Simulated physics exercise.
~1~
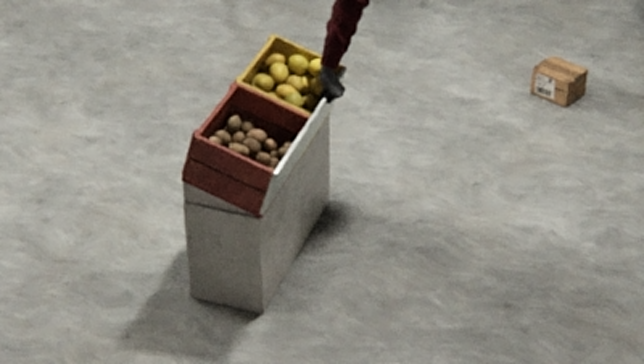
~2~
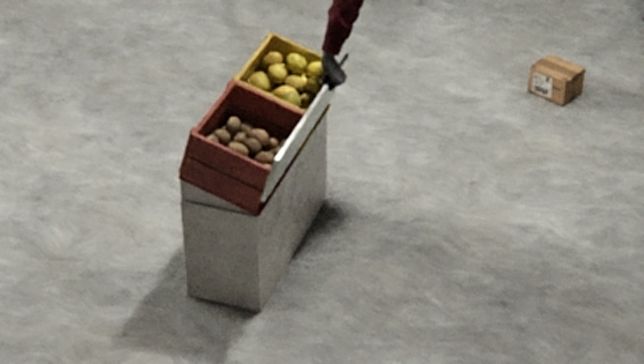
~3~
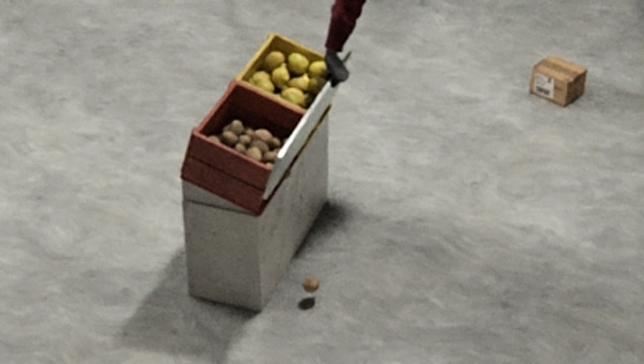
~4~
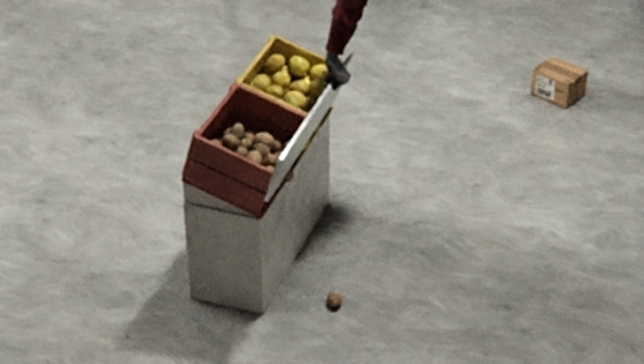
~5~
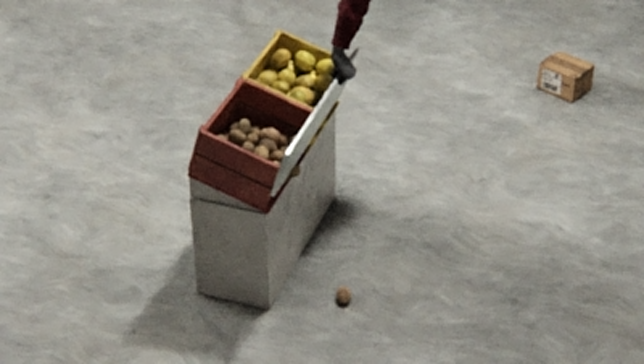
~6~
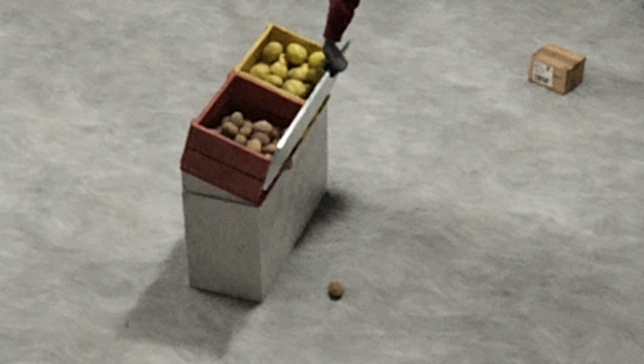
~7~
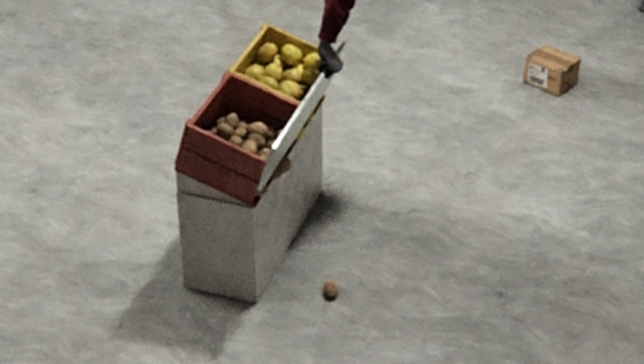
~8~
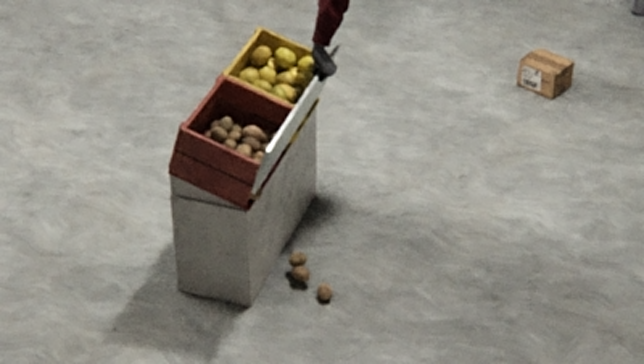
A hand at the white gate lifting it slightly, one potato dropping from the red bin to the concrete floor, two more following.
